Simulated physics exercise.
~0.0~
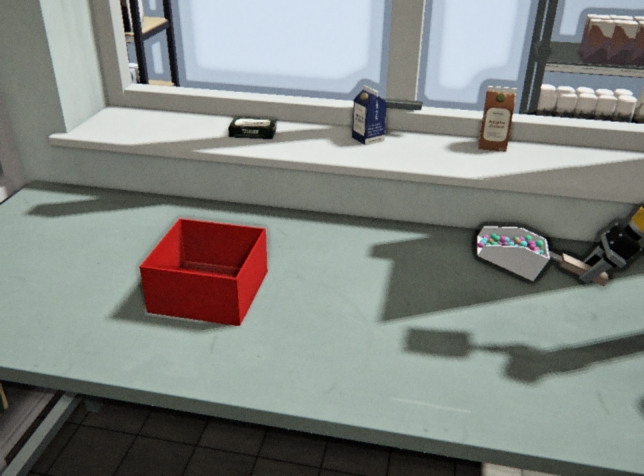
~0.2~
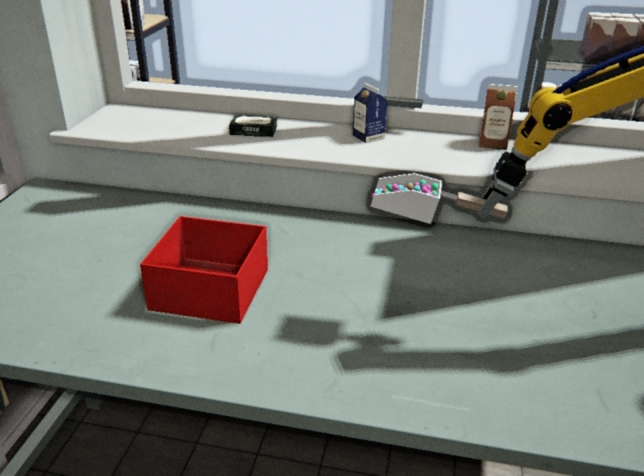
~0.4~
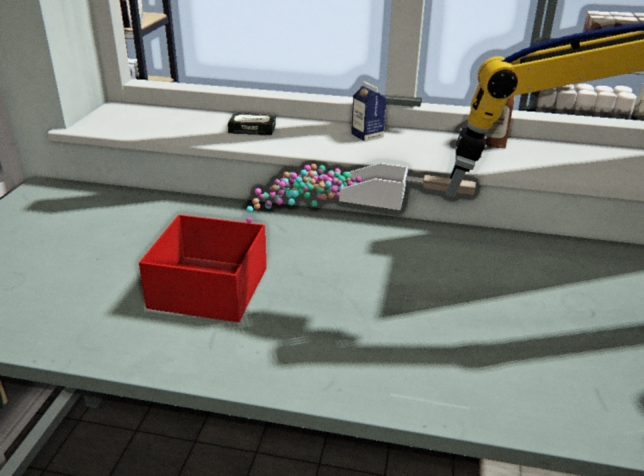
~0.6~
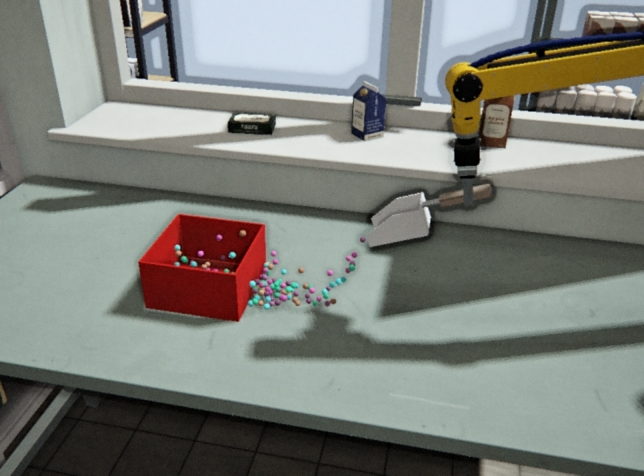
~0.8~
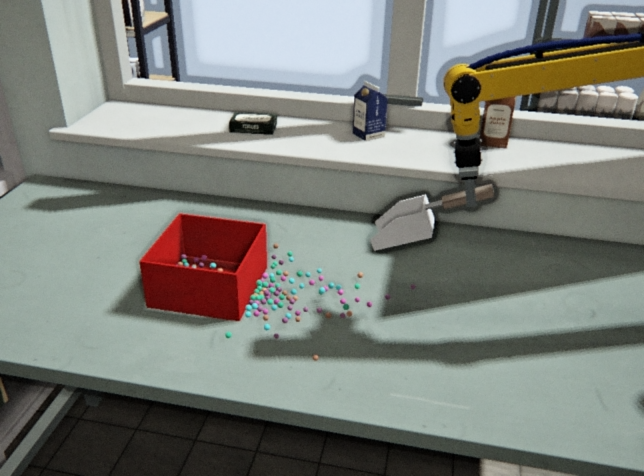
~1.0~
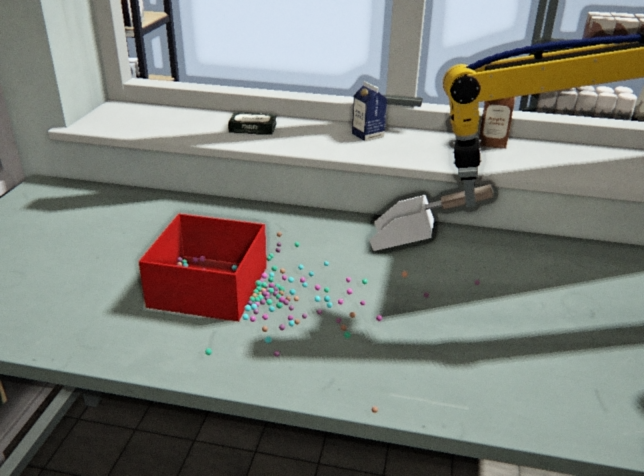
A pale green table stands beneath a bright window, seen from above at an angle by a slightly swaying camera. A red open box sits left of centre, while cartons and a small black item rest on the white sill. From the right, a yellow robot arm swings in a pale scoop heaped with small, colourful round sweets. It carries the scoop left, and the sweets fly off toward the box. The scoop then draws back and tips down as some drop inside but many land beside it. The arm stops, leaving most of the sweets scattered over the table.
